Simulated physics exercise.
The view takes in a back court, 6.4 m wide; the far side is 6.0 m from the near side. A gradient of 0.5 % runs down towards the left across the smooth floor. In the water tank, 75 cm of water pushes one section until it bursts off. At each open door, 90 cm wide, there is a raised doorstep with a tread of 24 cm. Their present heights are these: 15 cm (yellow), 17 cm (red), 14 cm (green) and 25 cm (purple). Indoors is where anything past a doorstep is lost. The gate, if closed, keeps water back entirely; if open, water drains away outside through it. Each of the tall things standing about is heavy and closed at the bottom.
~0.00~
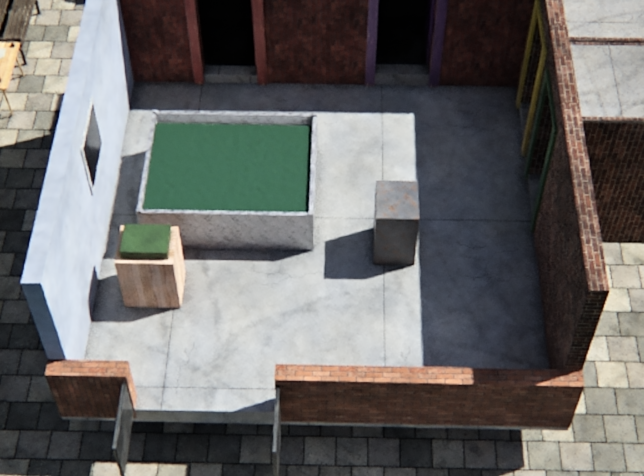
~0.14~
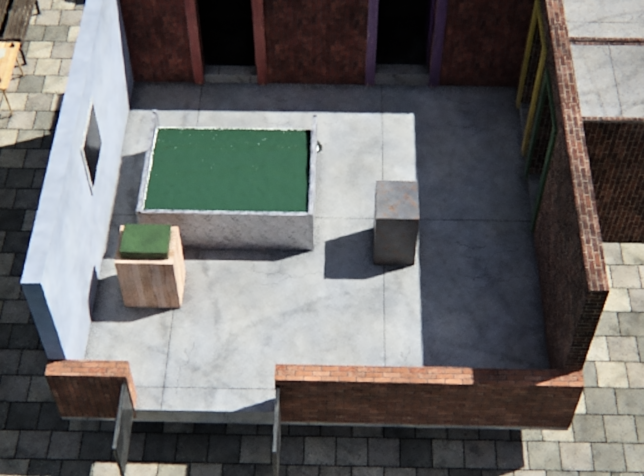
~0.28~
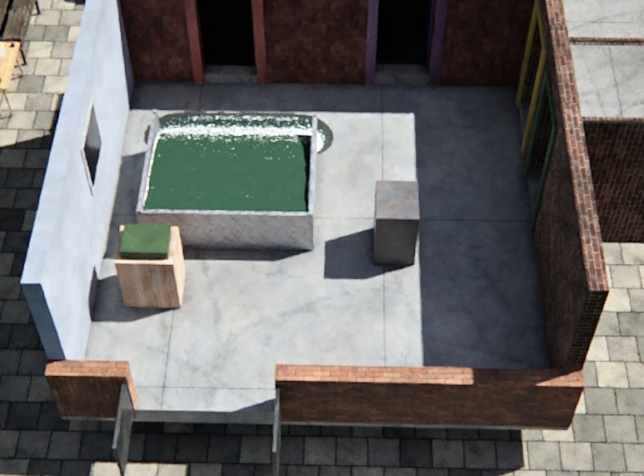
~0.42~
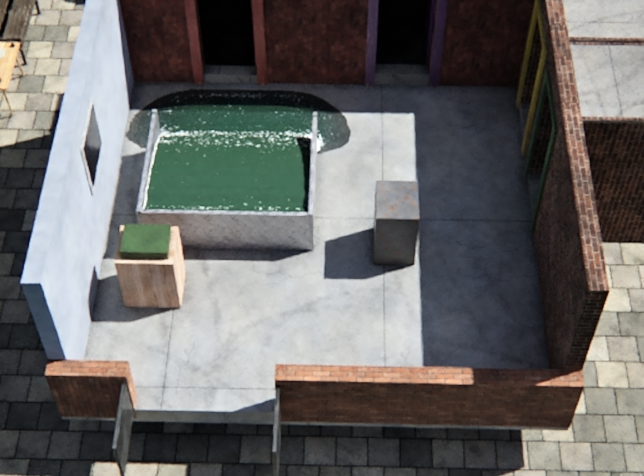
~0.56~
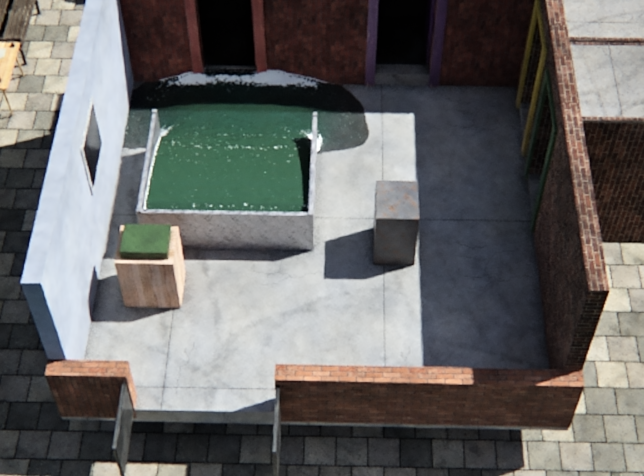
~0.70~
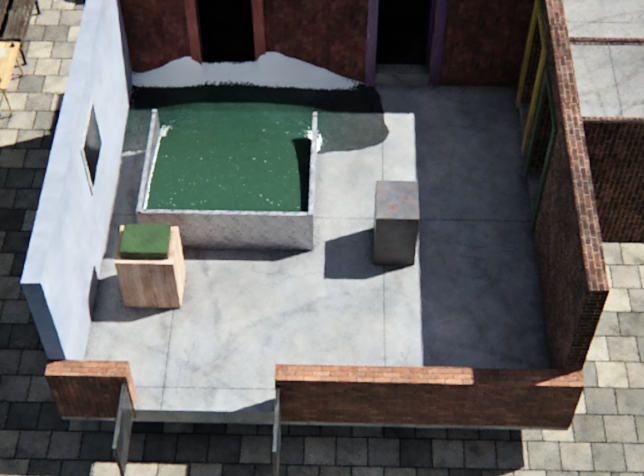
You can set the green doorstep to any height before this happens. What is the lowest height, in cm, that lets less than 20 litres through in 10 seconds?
About 7.5 cm.
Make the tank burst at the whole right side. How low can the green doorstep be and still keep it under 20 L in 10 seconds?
That way, roughly 34 cm.
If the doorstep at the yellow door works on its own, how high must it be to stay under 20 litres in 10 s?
Yellow door - some 20 centimetres.
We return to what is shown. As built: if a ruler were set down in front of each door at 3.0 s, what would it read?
In cm: Yellow 25, red 28, green 12, purple 12.
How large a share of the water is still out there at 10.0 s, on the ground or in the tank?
About 78 %.
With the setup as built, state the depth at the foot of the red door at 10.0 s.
It works out to about 10.0 centimetres deep.
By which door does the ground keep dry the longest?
Final door: Green.
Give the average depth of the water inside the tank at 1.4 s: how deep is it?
On average, around 33 cm.
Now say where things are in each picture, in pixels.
Still water, 75 cm deep, in the water tank at (230, 165); the green door at (540, 158) is dry, in the first frame.
Water pours out on the far side and has run 0.2 m, to a hidden place; about 6 cm deep outside, 75 cm at the back, in the second frame.
Water pours out on the far side and has run 0.8 m, to a hidden place; about 13 cm deep outside, 75 cm at the back, in the third frame.
The gap is on the far side, the front 1.3 m out at (187, 94); the back of the water tank holds 70 cm, in the fourth frame.
The gap is on the far side, the front 1.6 m out at (206, 72); the back of the water tank holds 62 cm, in the fifth frame.
The front is at (207, 67), 1.7 m from the gap on the far side; 5.8 m2 of floor is wet, 64 cm left at the back; 2.8 m in a straight line remain to the green door at (540, 158), in the sixth frame.
After 1.4 s water covers 20 % of the floor, deepest (53 cm) near (242, 85); it has not reached the green door.
After 3.0 s water covers 45 % of the floor, deepest (31 cm) near (135, 83); 12 cm at the green door, 0 litres in over its 14 cm doorstep.
After 10.0 s water covers 100 % of the floor, deepest (11 cm) near (210, 286); 5 cm at the green door, 0 litres in over its 14 cm doorstep.
At the green door as built, the water arrived by 2.6 s and peaked near 13 cm at 3.4 s.
With a doorstep of 7 cm, 25 litres would have come in within the 10 s; with 9 cm, 11 litres. So under 20 litres takes about 7.5 cm.
